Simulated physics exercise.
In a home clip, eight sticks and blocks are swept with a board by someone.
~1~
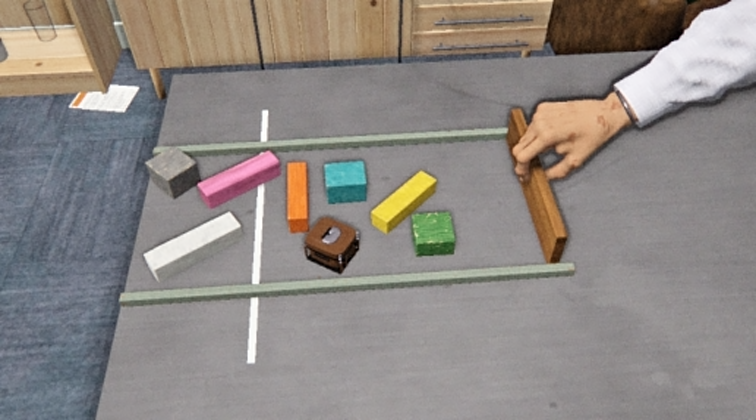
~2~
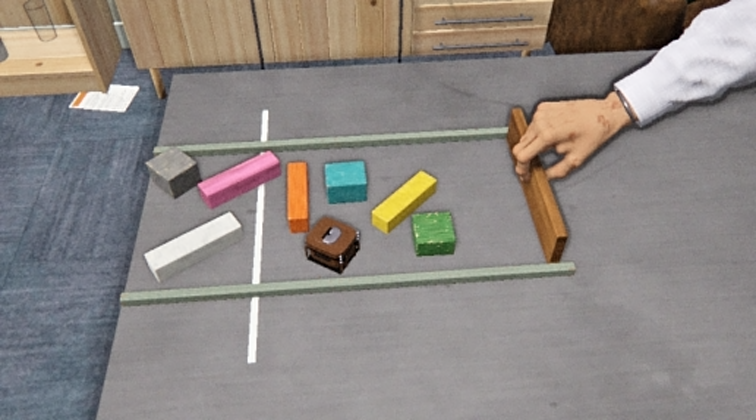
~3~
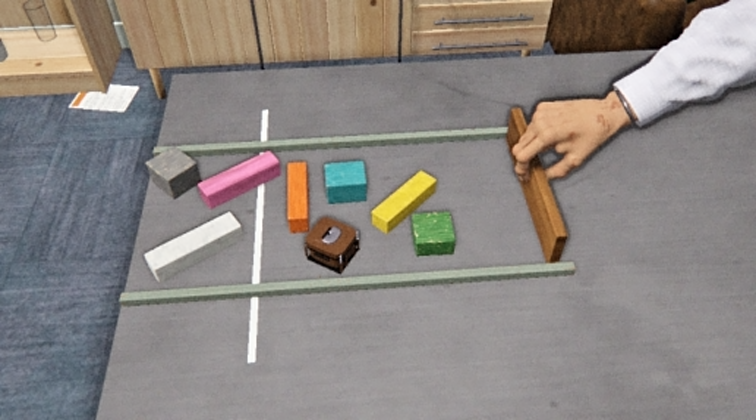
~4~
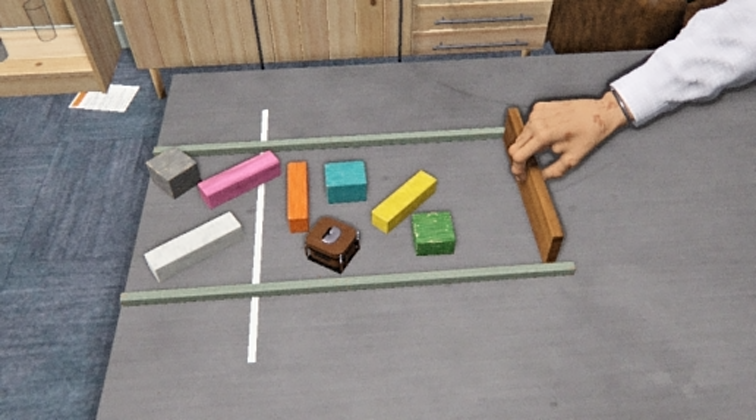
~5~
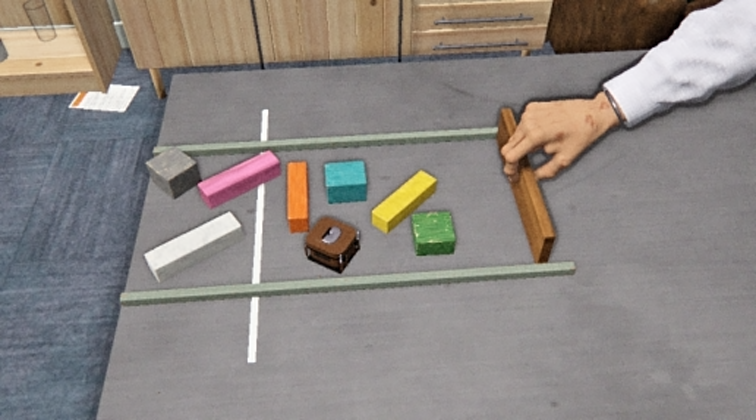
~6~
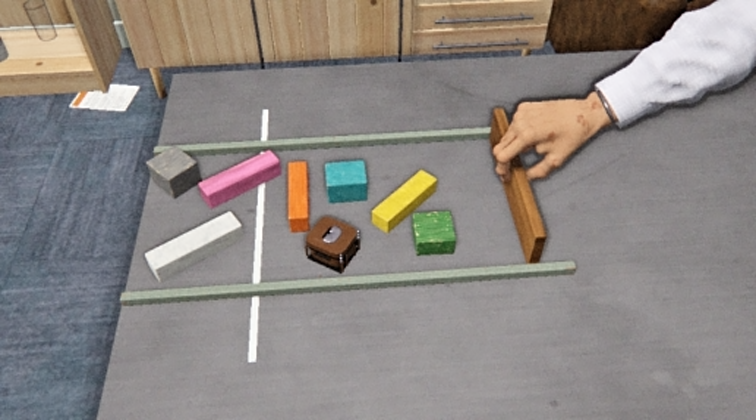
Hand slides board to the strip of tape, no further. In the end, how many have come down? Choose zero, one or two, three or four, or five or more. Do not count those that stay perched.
By the end, zero have come down.
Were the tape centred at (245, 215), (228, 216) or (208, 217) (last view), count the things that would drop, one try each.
In order, 0, 2 and 2.
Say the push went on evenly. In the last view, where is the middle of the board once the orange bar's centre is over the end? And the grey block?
At (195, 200) for the orange bar; at (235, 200) for the grey block.
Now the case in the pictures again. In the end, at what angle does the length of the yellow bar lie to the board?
I'd estimate about 35 degrees.
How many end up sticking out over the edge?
The count would be 2.
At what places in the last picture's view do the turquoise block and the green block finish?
Turquoise block at about (246, 165), green block at about (238, 249).
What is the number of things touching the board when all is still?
It's 3.
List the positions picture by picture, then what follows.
Grey block (174, 172); white bar (196, 246); pink stick (241, 179); board (533, 182); tape (260, 215), in the first frame.
White bar (196, 246); brown case (332, 245), in the second frame.
Pink stick (241, 180); board (533, 182), in the third frame.
Grey block (175, 172); turquoise block (346, 183), in the fourth frame.
White bar (196, 246); orange bar (299, 196), in the fifth frame.
Grey block (175, 172); white bar (196, 246); pink stick (241, 179); board (514, 182); tape (260, 214), in the sixth frame.
Soon after, none off yet; grey block at rest near (175, 172); white bar at rest near (196, 246); pink stick at rest near (241, 179).
After that, none off yet; grey block at rest near (175, 172); white bar displaced a little near (183, 250); pink stick displaced a little near (229, 172).
In the end, the number that fall off is zero.
